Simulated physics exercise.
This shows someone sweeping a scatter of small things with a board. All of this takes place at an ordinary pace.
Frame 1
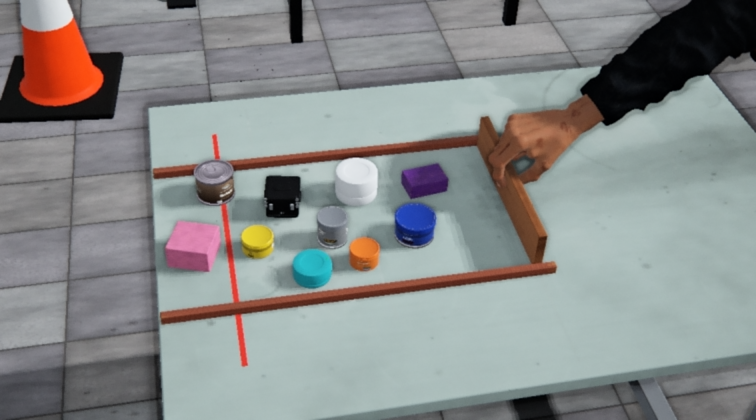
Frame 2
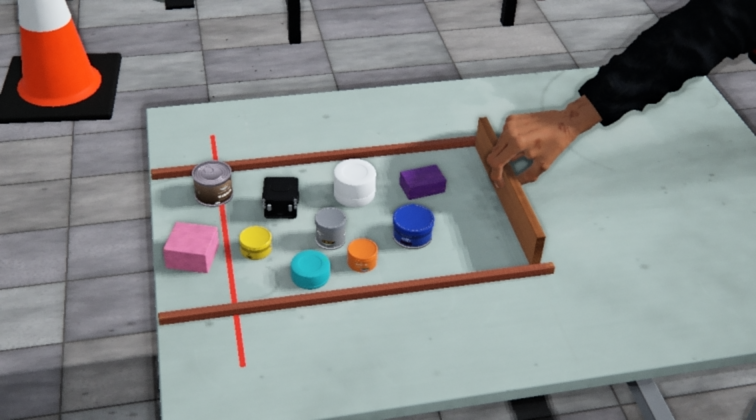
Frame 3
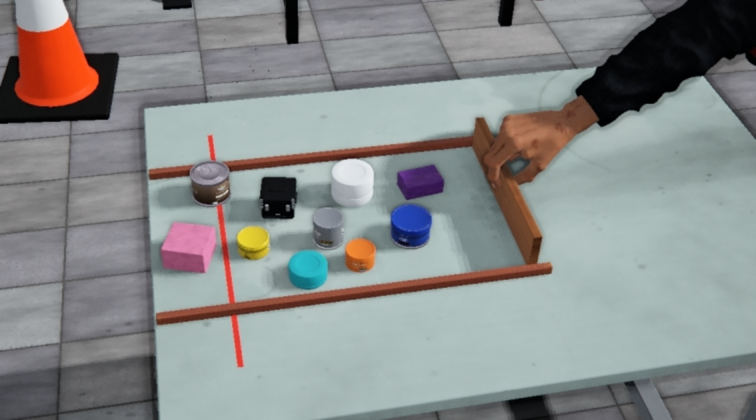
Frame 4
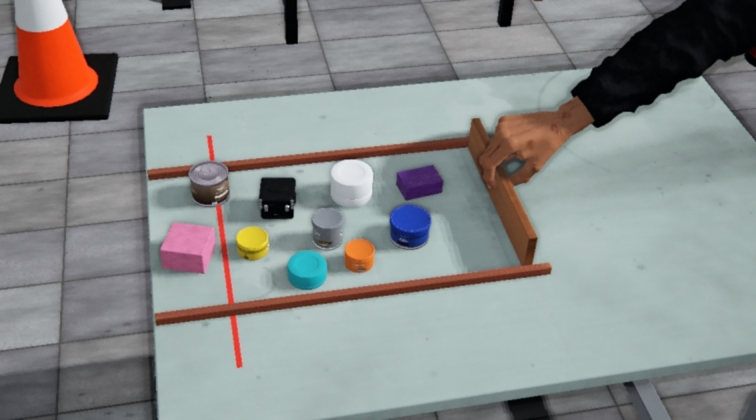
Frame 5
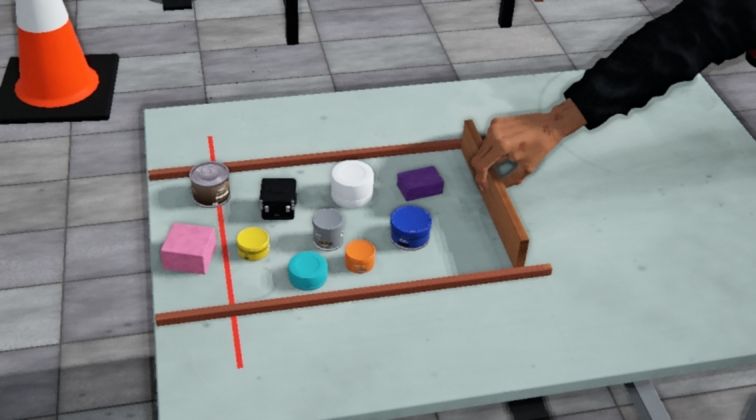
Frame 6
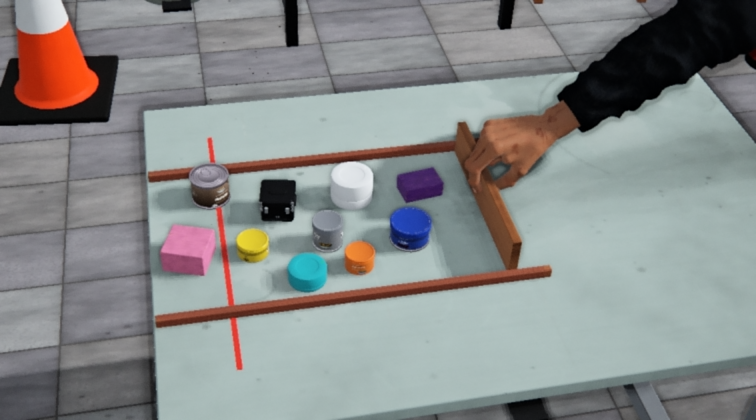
The clip shows a hand holding a wooden board upright at the right of several small tubs, tins and blocks between two rails on a table, then moving it slightly left while the objects stay essentially still.
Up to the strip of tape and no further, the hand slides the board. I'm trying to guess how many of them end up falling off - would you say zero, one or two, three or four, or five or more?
I would say one or two.
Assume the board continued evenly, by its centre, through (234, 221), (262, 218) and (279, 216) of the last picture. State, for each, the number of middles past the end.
In order, that gives 1, then 0, then 0.
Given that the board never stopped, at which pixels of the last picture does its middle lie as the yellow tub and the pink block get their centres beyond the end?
Yellow tub: (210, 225); pink block: (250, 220).
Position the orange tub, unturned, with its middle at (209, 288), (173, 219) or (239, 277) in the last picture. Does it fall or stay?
Results in order - still up; down; still up.
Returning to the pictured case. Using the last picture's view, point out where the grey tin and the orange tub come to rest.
Final positions - grey tin around (207, 229), orange tub around (214, 284).
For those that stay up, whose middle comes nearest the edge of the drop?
That's the white lid.
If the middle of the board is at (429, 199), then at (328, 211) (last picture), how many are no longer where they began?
Tally: 1; 8.
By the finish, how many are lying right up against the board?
At rest, 4 are in contact.
Soon after, none off yet; pink block at rest near (189, 250); brown tin at rest near (210, 186); yellow tub at rest near (253, 246).
After that, none off yet; pink block at rest near (189, 250); brown tin moving near (207, 186); yellow tub displaced a little near (235, 249).
In the end, the number that fall off is one or two; gone, pink block.
